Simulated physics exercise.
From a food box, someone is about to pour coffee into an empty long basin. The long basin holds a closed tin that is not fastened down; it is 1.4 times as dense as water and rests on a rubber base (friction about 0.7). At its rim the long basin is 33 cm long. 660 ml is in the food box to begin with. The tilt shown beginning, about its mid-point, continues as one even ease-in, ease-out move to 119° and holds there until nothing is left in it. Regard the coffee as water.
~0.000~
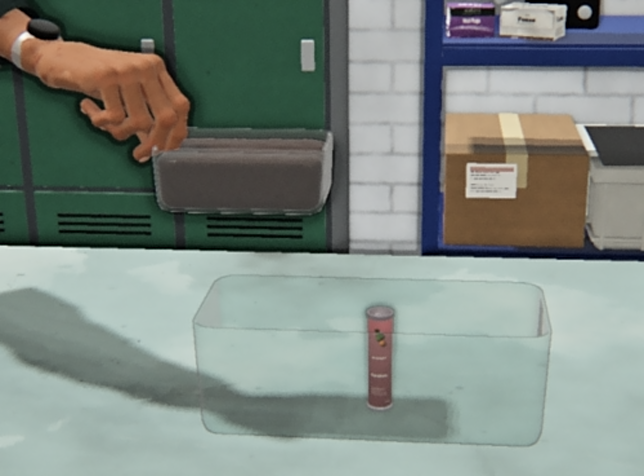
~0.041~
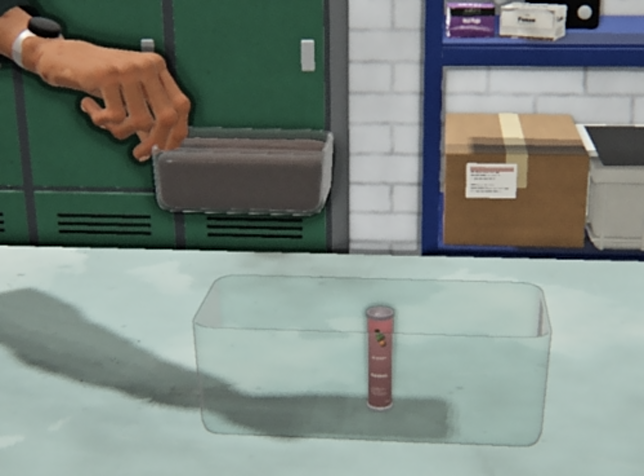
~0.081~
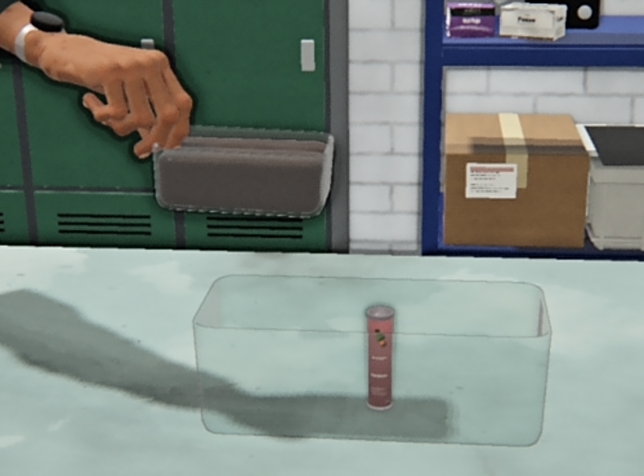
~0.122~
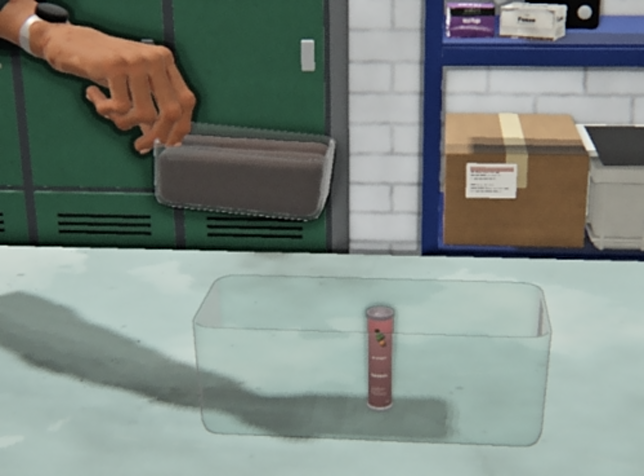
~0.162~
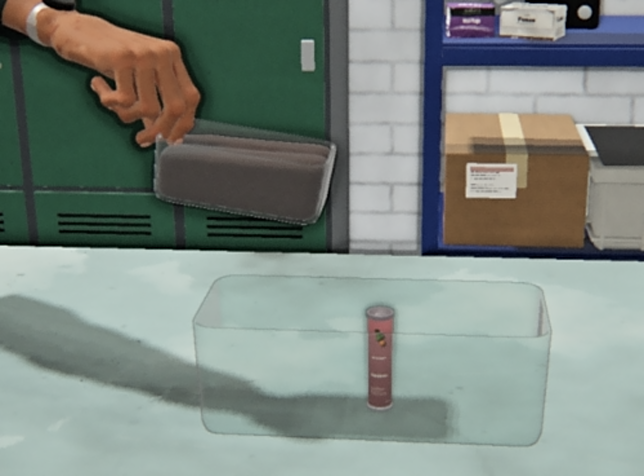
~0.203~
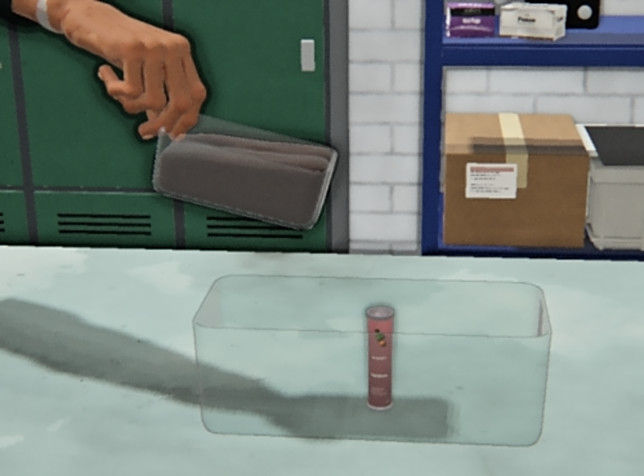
Food box of dark liquid tilting gradually down to the right beside a hand, above a clear basin holding a closed red tin.
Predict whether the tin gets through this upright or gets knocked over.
Upright.
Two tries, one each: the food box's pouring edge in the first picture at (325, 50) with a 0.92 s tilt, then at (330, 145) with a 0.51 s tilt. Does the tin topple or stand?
Trial 1 - tin stays standing; trial 2 - tin tips.
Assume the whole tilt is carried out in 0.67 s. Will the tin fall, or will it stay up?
In that case the tin stays vertical.
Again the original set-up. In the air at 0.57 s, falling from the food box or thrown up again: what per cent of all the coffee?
At that moment, about 48 percent.
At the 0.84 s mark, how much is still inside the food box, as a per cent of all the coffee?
Around 1 in a hundred is still there.
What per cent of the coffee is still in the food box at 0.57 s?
Roughly 18 %.
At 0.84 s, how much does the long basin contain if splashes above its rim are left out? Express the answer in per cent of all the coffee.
Reading: Approx. 92 %.
Then, 0.57 s in, the tilt is 81° and 18 per cent is still to pour; the tin stands where it began.
Then, 0.84 s in, the tilt is 117° and 1 per cent is still to pour; the tin stands where it began.
Then, 1.12 s in, the tilt is 119° and 0 per cent is still to pour; the tin stands where it began.
Then, 1.42 s in, the tilt is 119° and 0 per cent is still to pour; the tin stands where it began.
Finally, the tin stands where it began.
